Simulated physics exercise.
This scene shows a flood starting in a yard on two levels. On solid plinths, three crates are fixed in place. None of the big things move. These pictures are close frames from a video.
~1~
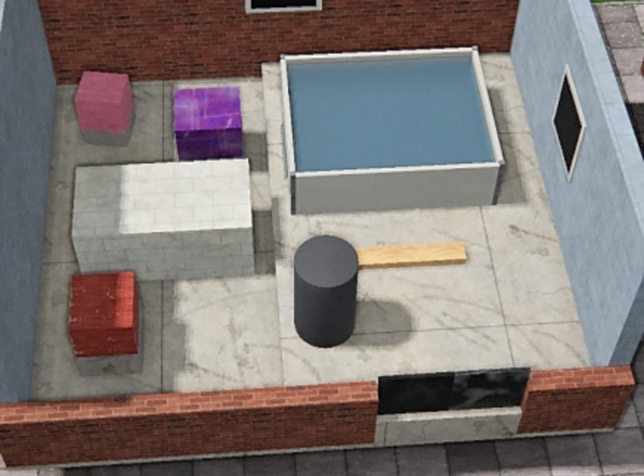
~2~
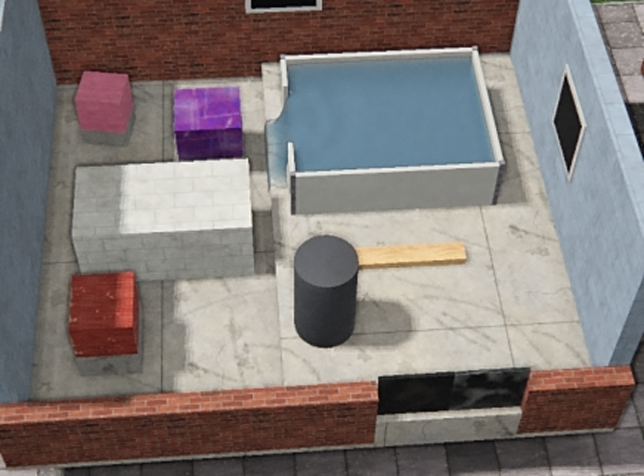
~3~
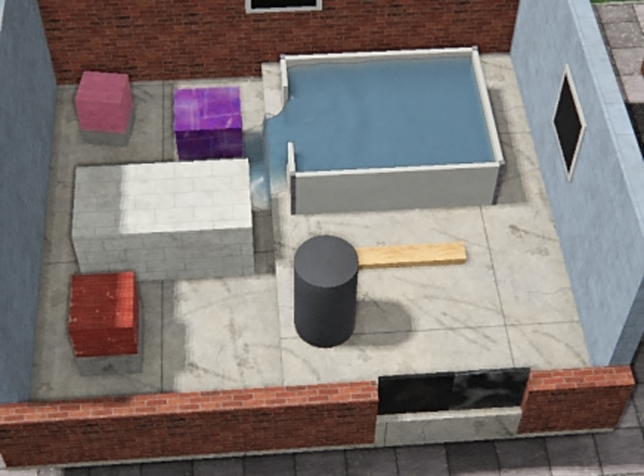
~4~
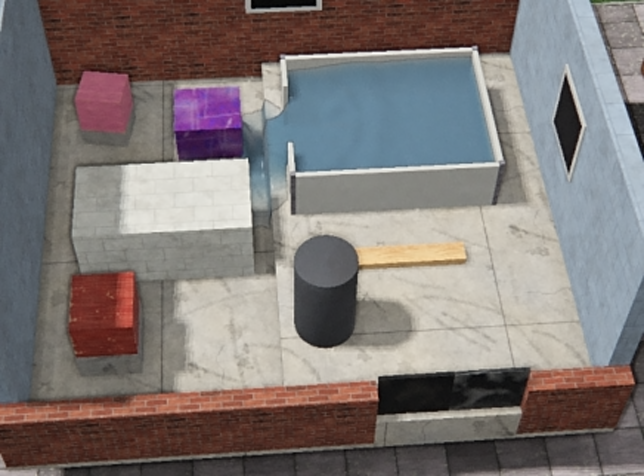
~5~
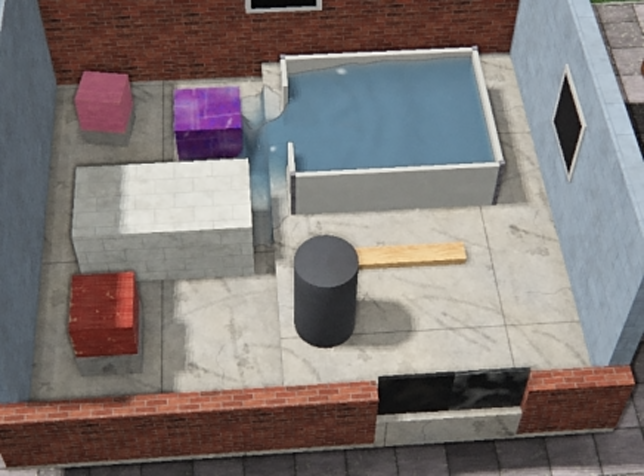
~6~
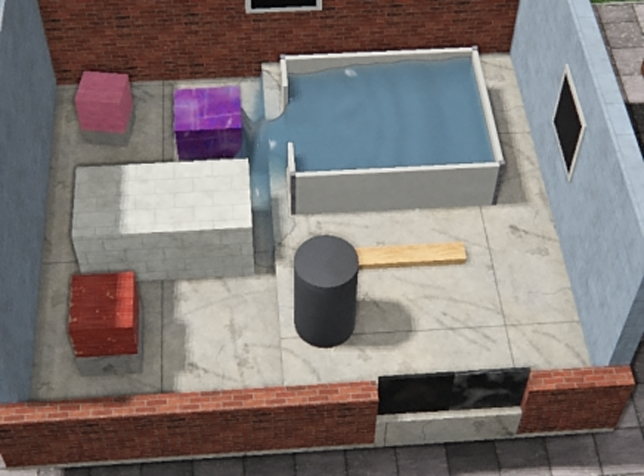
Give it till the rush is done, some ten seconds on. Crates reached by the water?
Purple crate reached, red crate not reached, pink crate reached.
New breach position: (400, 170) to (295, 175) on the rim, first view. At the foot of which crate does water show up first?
The red one.
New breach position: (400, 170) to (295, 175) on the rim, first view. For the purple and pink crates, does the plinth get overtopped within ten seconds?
In short: Purple crate stays untouched; pink crate stays untouched.
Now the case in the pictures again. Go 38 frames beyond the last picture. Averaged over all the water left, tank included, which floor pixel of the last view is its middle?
I'd say around (236, 186).
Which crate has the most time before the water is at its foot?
That would be the one in red.
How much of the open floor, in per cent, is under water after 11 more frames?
About 40 per cent.
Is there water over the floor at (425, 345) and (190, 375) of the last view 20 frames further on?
Taking the two points in turn, the first is spared and the second is waterlogged.
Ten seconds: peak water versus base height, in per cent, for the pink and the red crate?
Around 150 % and 50 %.
A moment on, water covers 20 % of the floor; the purple crate water round its plinth, the red crate not reached, the pink crate not reached.
Next, water covers 40 % of the floor; the purple crate water round its plinth, the red crate water round its plinth, the pink crate water round its plinth.
Then, water covers 50 % of the floor; the purple crate water round its plinth, the red crate water round its plinth, the pink crate water round its plinth.
Later, water covers 55 % of the floor; the purple crate water round its plinth, the red crate water round its plinth, the pink crate water round its plinth.
In the end, water covers 55 % of the floor; the purple crate was topped, the red crate stayed above the water, the pink crate was topped.
